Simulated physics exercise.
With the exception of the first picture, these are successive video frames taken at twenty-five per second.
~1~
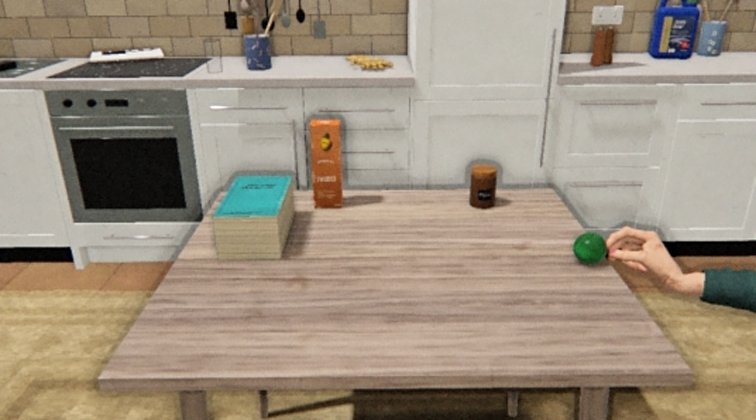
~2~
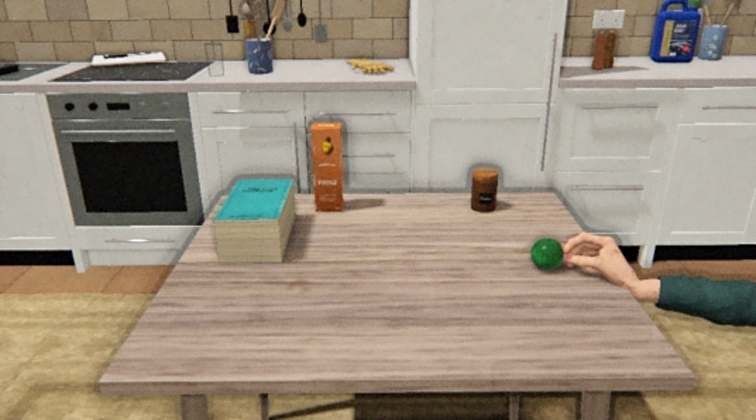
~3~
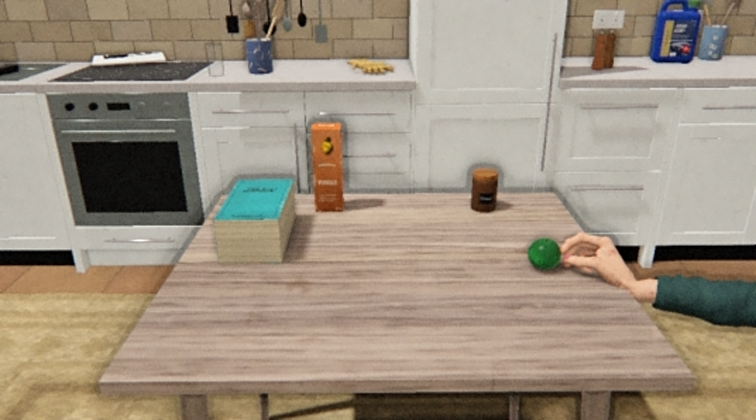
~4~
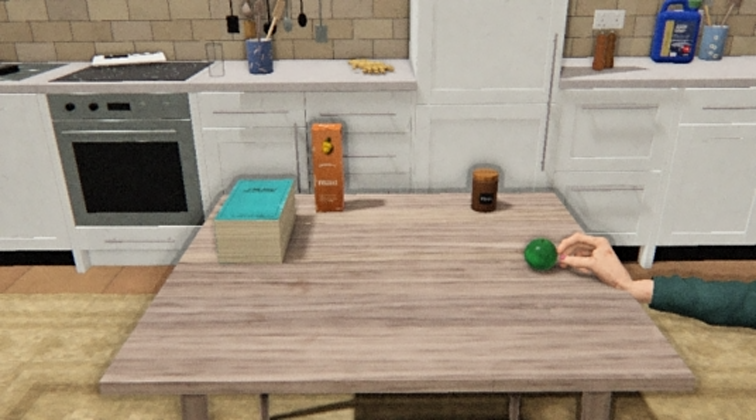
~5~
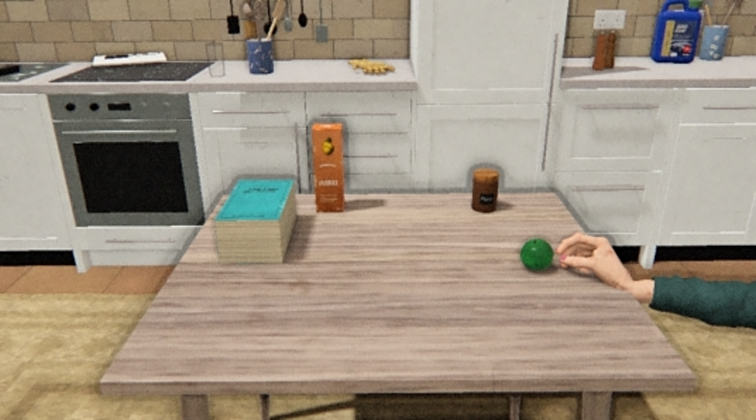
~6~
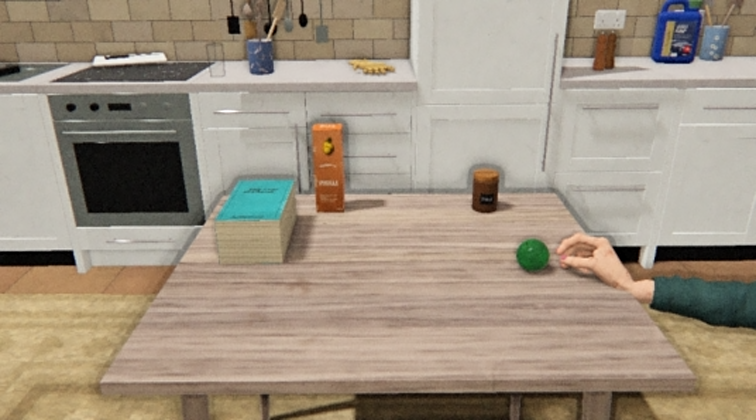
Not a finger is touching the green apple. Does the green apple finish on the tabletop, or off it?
The green apple finishes on the tabletop.
Then, 0.20 s later than the last frame, green apple moved about its own width near (513, 256).
Then, 0.60 s later than the last frame, green apple moved well along near (481, 258).
Then, 1.00 s later than the last frame, green apple moved well along near (460, 258).
When it is over, moved from the start, green apple. End places, in pixels of the last picture, green apple near (450, 259).
